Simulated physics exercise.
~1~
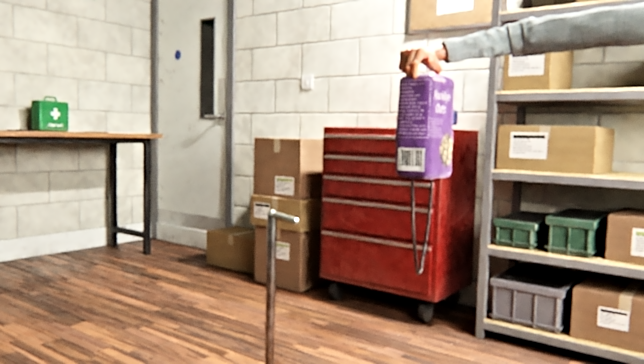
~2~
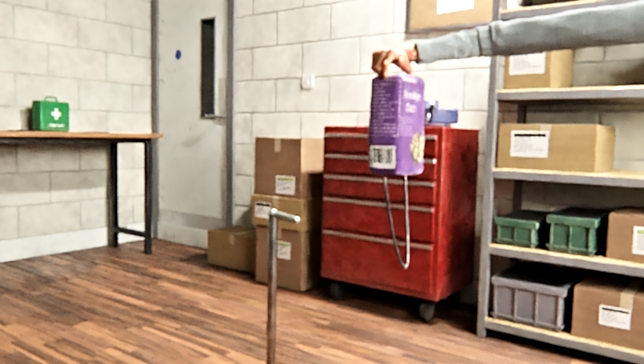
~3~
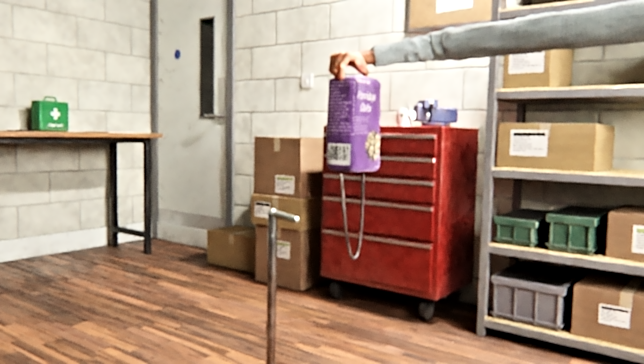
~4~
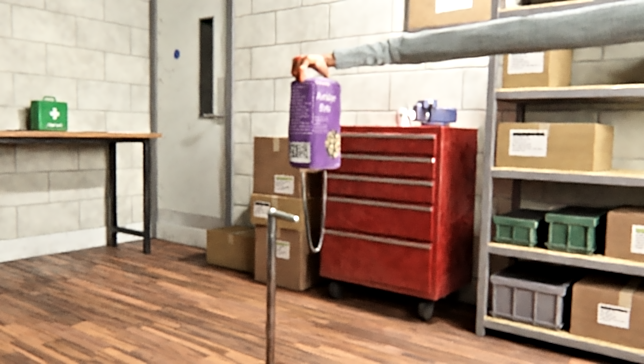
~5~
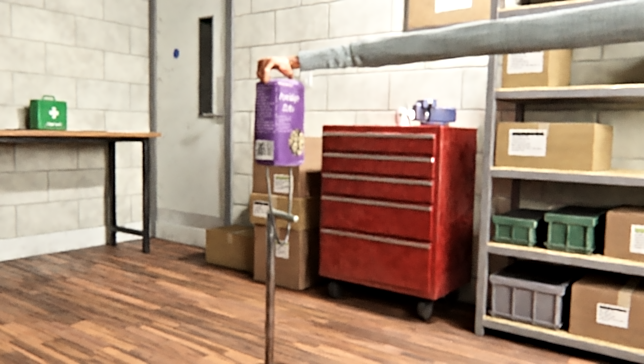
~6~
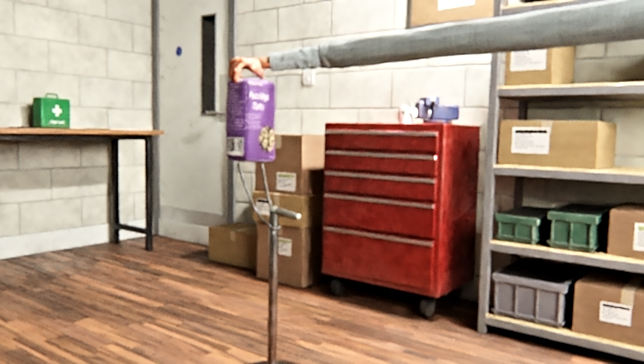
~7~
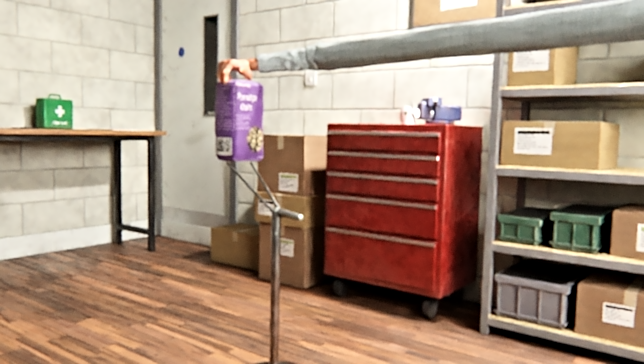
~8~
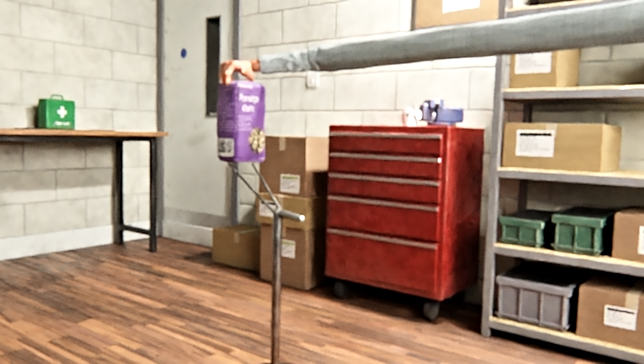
In this clip, a hand on a long grey-sleeved arm carries a purple sack with a dangling loop leftward past a red tool chest and over a thin metal post, where the loop catches and pulls taut, leaving the sack held just beyond the post.
